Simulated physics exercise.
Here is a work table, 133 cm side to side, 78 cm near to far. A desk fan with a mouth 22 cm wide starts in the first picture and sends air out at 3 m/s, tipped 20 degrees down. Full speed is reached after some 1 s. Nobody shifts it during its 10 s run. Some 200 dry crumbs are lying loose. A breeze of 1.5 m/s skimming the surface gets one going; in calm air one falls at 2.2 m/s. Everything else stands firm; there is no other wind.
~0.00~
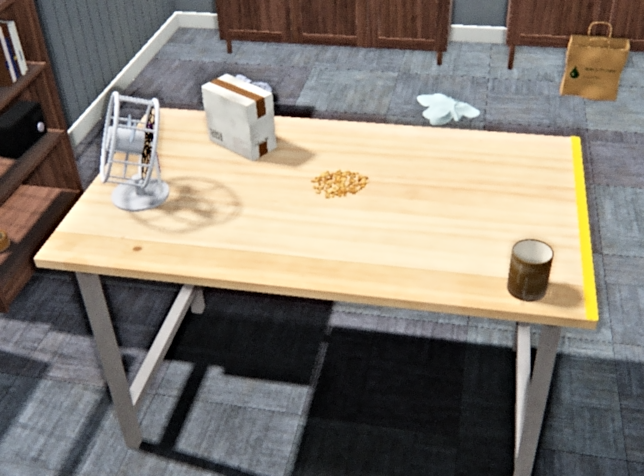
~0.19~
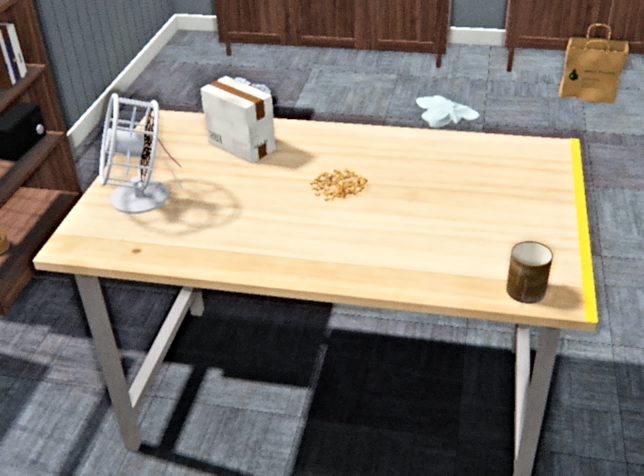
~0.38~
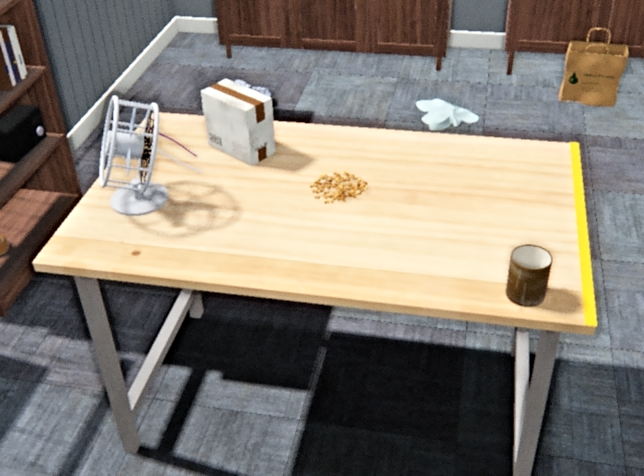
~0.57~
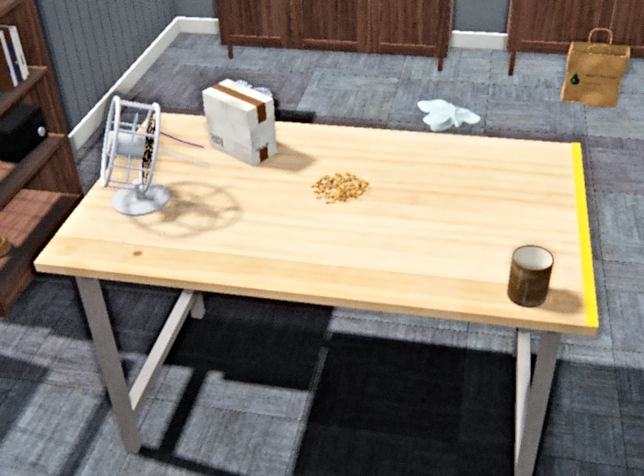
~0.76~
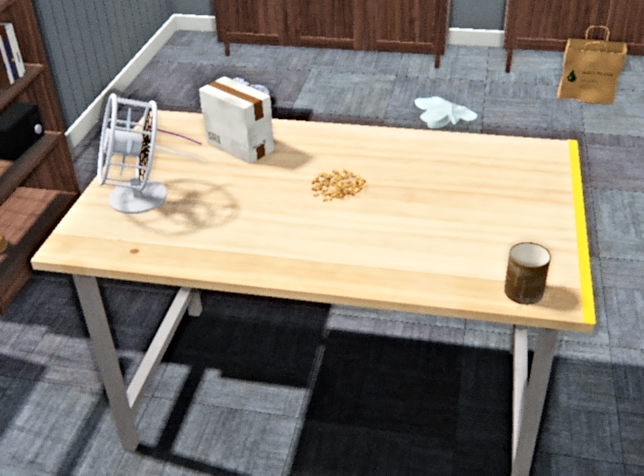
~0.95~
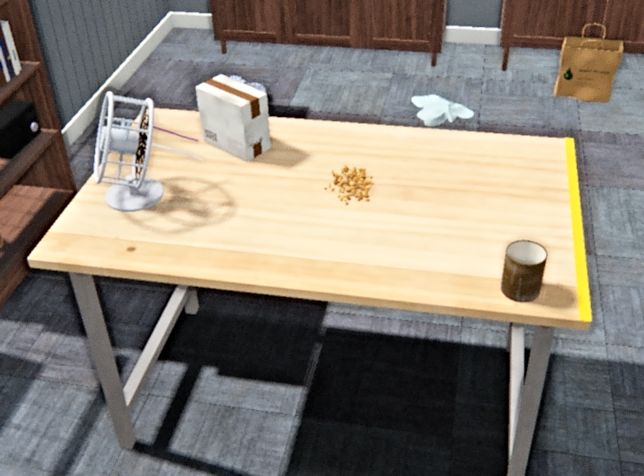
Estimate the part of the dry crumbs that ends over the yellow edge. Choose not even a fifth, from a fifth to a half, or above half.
By then over half are over the yellow edge.
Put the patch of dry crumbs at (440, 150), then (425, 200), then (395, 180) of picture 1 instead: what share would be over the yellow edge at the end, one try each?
In turn about 40 %, 100 %, 100 %.
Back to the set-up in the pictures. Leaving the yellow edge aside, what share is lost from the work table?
Near 1 %.
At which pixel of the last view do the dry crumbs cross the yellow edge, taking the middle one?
At about (578, 186).
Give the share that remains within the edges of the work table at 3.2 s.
About 0 %.
After 2.0 s the count stands so, 99 % are over the yellow edge.
After 3.2 s the count stands so, 99 % are over the yellow edge.
After 5.5 s the count stands so, 99 % are over the yellow edge.
After 10.0 s, at the end, 99 % are over the yellow edge.
